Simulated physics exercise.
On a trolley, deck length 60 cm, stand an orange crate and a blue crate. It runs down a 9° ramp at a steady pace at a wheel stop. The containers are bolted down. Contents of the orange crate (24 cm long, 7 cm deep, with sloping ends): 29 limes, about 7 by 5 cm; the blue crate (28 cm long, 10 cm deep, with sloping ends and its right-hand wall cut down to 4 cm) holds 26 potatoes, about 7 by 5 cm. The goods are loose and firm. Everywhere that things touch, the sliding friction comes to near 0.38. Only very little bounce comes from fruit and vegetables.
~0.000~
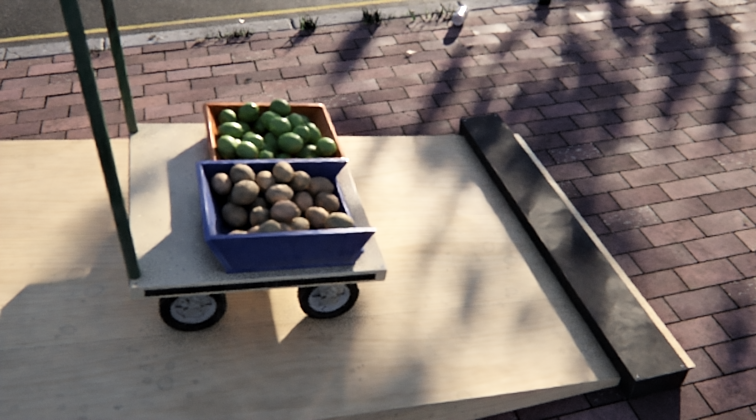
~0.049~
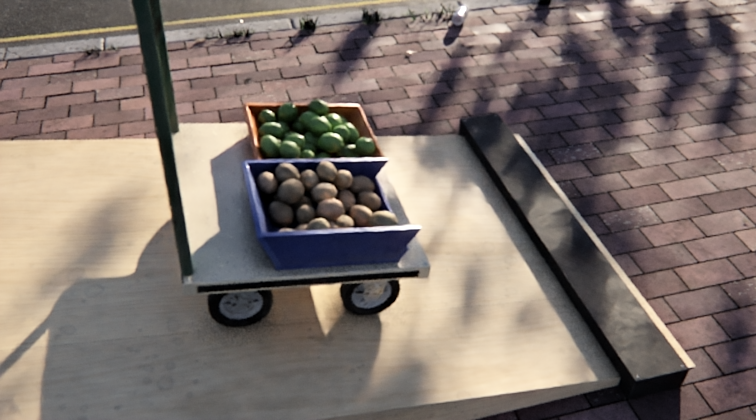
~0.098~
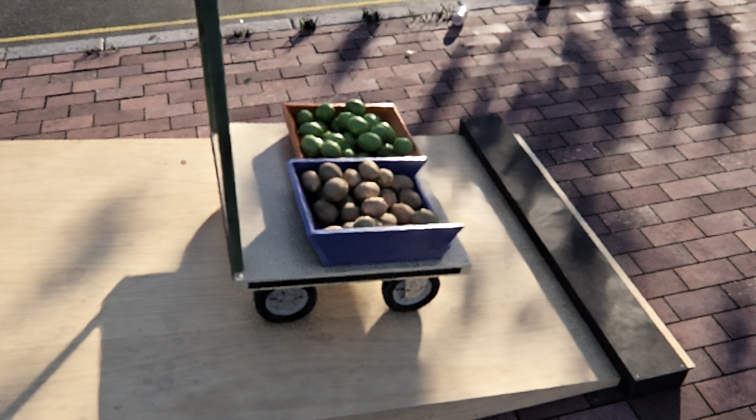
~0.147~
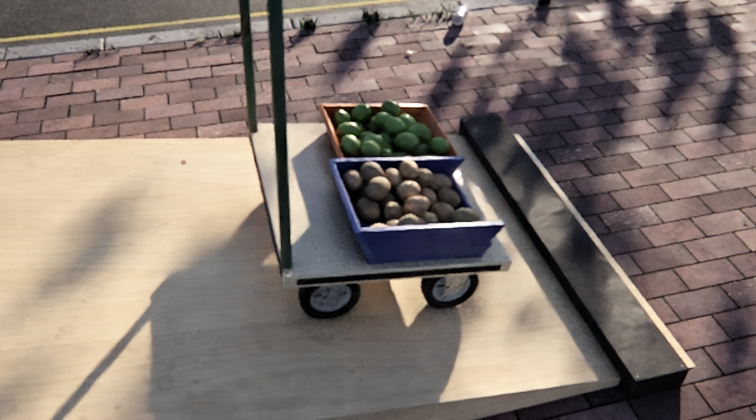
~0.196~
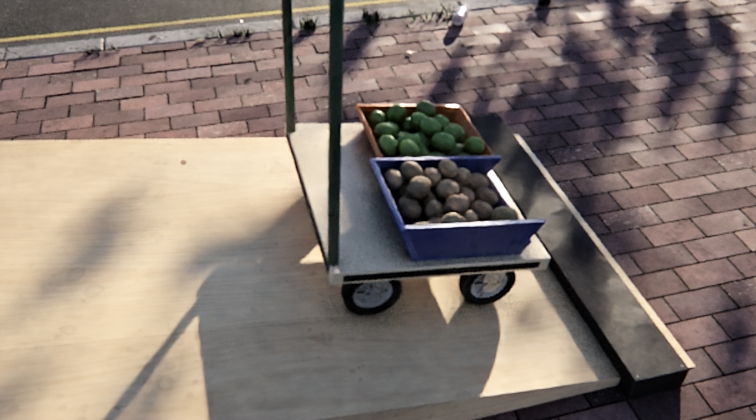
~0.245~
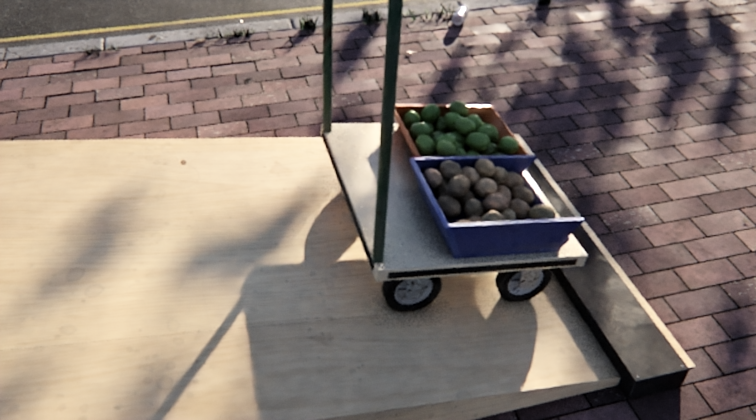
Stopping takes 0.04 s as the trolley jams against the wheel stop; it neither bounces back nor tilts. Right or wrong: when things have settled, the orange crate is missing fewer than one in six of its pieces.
Wrong.
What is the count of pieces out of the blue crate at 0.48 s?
Estimate for the blue crate by then: Some 4 out.
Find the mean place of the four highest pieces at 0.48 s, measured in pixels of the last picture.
(580, 125).
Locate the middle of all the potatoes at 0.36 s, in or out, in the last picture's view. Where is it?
Around (534, 194).
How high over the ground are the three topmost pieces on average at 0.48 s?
Mean height: Some 44 cm.
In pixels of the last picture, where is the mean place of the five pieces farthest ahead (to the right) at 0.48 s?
(581, 132).
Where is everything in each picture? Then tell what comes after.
In the first frame (places track the rim corner closest to us here), orange crate (its farthest corner) (322, 105); blue crate (211, 237); 66 cm to go; all still inside.
The second frame shows orange crate (358, 105); blue crate (263, 235); 55 cm to go.
The third frame shows orange crate (393, 105); blue crate (312, 232); 43 cm to go.
The fourth frame shows orange crate (426, 105); blue crate (360, 230); 32 cm to go.
The fifth frame shows orange crate (459, 106); blue crate (406, 227); 20 cm to go.
The sixth frame shows orange crate (491, 106); blue crate (449, 225); 9 cm to go; all still inside.
After 0.26 s, contact.
After 0.36 s, the orange crate is down by 1 of 29 and the blue crate has all 26.
After 0.48 s, the orange crate is down by 7 of 29 and the blue crate is down by 4 of 26.
After 0.71 s, the orange crate is down by 8 of 29 and the blue crate is down by 7 of 26.
Outcome (at 1.22 s), the orange crate is down by 9 of 29 and the blue crate is down by 8 of 26. Asked share, 9 of 29, 31 per cent.
